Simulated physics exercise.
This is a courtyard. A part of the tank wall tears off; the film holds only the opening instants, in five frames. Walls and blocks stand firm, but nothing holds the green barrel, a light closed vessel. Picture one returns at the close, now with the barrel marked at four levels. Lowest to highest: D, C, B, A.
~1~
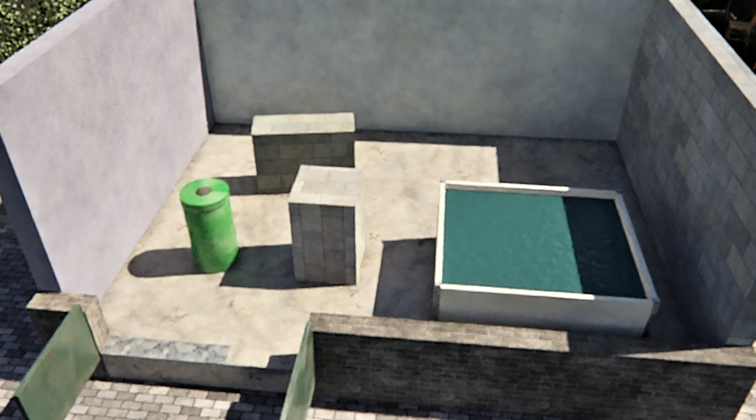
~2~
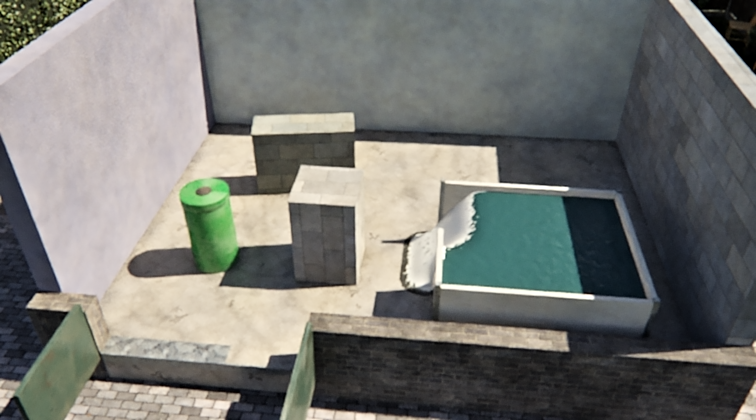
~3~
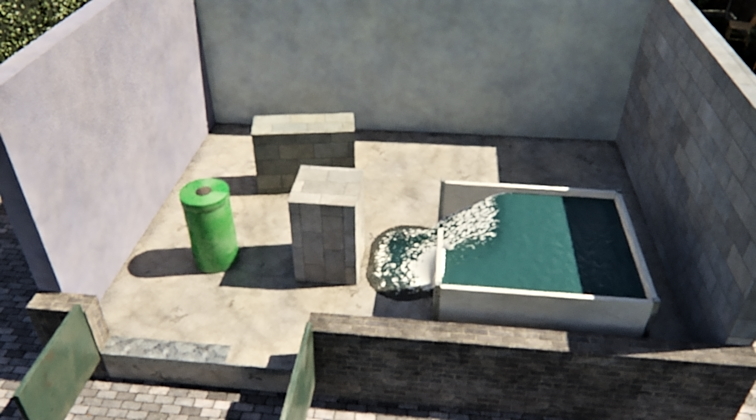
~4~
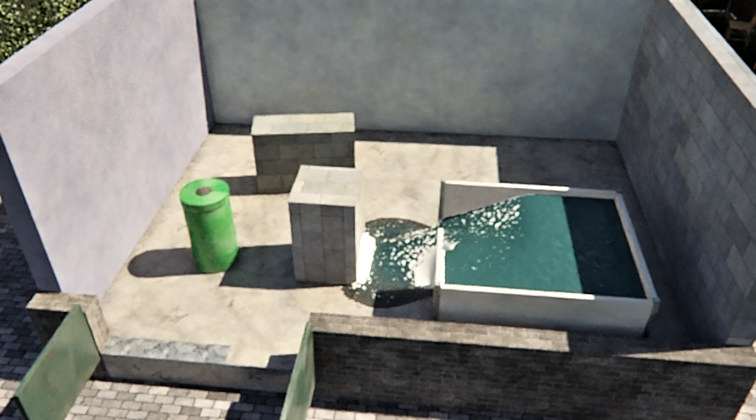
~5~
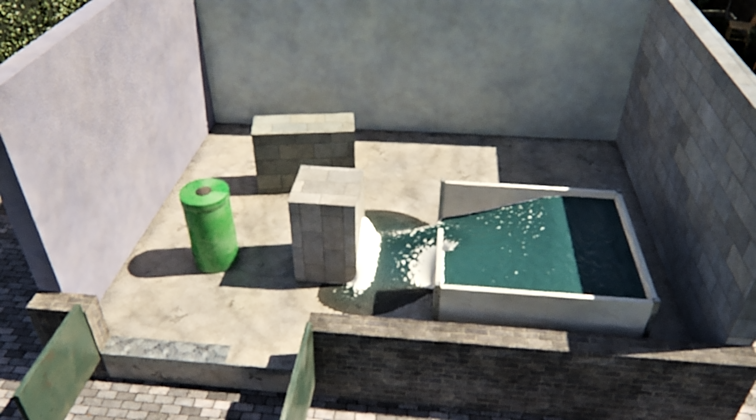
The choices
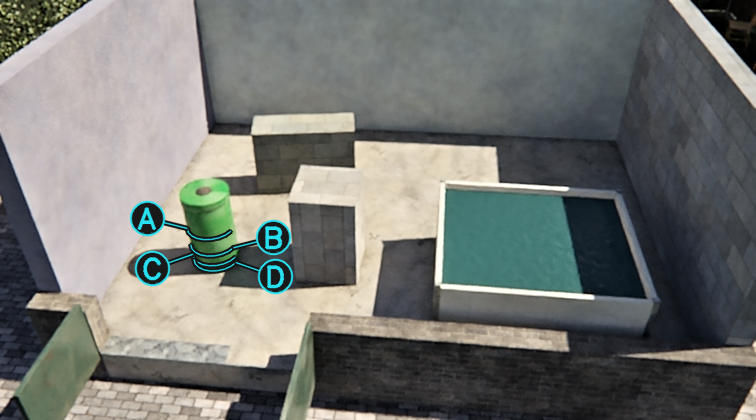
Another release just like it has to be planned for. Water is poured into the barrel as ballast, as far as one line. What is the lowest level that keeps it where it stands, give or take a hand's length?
Mark C.
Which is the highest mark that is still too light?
The answer is D.
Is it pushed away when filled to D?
Yes.
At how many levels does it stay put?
Three.
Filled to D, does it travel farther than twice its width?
No.
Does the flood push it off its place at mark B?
No, not at all.
On the marked copy, A at (203, 239); B at (207, 256); C at (209, 265); D at (210, 270); from the bottom up D, C, B, A.
If A is chosen, it does not move.
If B is chosen, it does not move.
If C is chosen, it does not move.
If D is chosen, it is pushed about its own width away.
